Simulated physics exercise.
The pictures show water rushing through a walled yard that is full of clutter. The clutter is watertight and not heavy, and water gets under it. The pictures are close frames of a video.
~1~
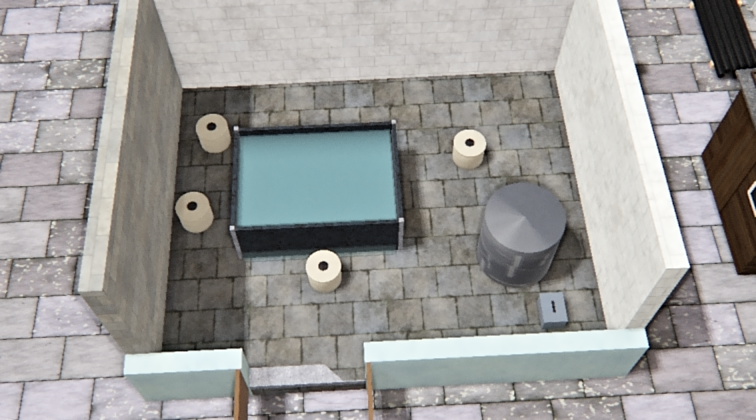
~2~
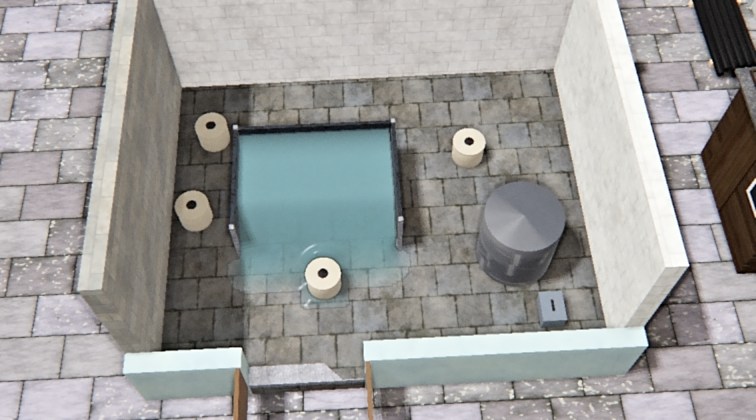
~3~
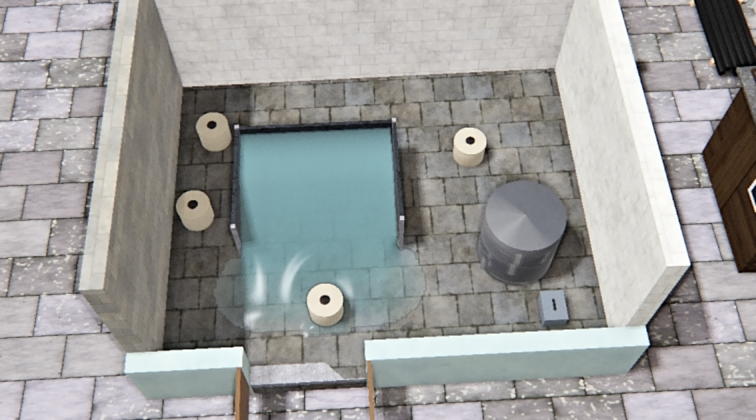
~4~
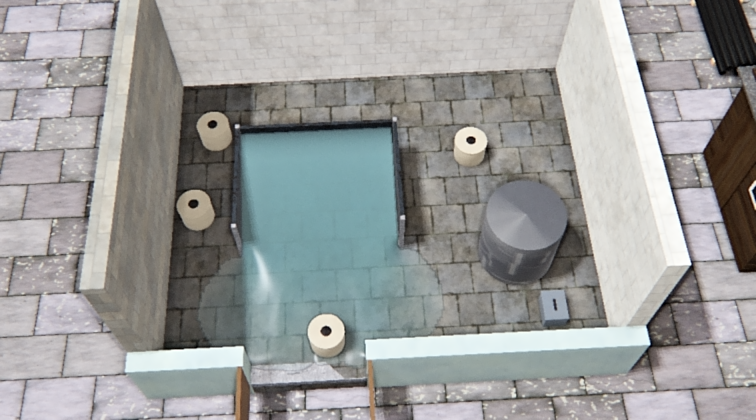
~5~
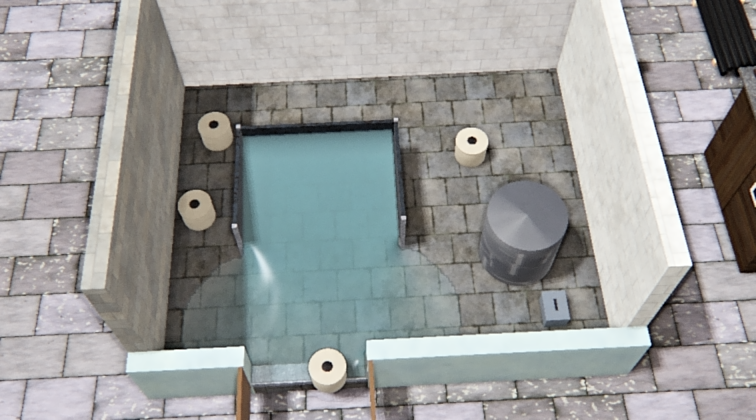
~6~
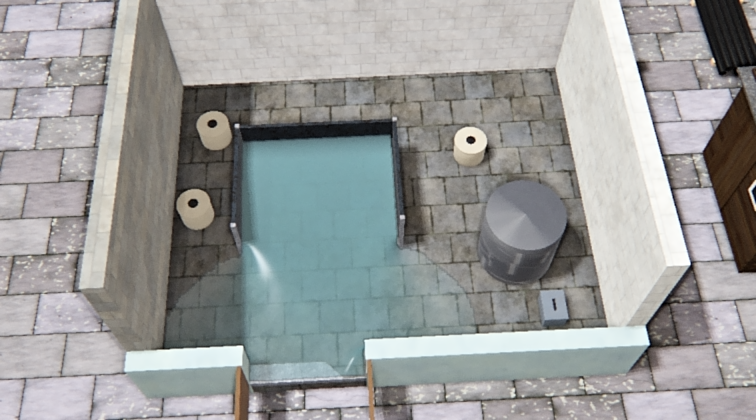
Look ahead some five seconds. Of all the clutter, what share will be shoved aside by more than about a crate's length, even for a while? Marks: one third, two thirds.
It is two thirds or more.
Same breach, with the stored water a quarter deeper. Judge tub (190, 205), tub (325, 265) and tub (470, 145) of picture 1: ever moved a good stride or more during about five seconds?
As listed: Swept aside, pushed that far, short of that.
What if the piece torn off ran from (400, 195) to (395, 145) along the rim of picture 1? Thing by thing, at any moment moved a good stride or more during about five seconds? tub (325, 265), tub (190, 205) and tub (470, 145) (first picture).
In that order: Never so far, never so far, shifted that much.
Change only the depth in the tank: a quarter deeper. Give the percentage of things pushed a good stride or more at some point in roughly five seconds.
Close to 80 %.
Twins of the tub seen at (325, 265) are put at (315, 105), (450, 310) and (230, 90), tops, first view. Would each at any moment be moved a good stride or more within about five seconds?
As listed: Not that far, moved that far, pushed that far.
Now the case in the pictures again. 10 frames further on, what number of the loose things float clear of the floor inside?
The number is 0.
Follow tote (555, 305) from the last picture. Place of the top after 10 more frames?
Around (590, 280).
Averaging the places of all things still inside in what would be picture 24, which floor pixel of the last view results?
Around (357, 139).
A moment on, 1 of 5 are well off their spots; 0 afloat.
Next, 2 of 5 are well off their spots; 0 afloat.
Later, 4 of 5 are well off their spots; 2 afloat.
In the end, 4 of 5 are well off their spots, and 4 have been at some point; 1 afloat.
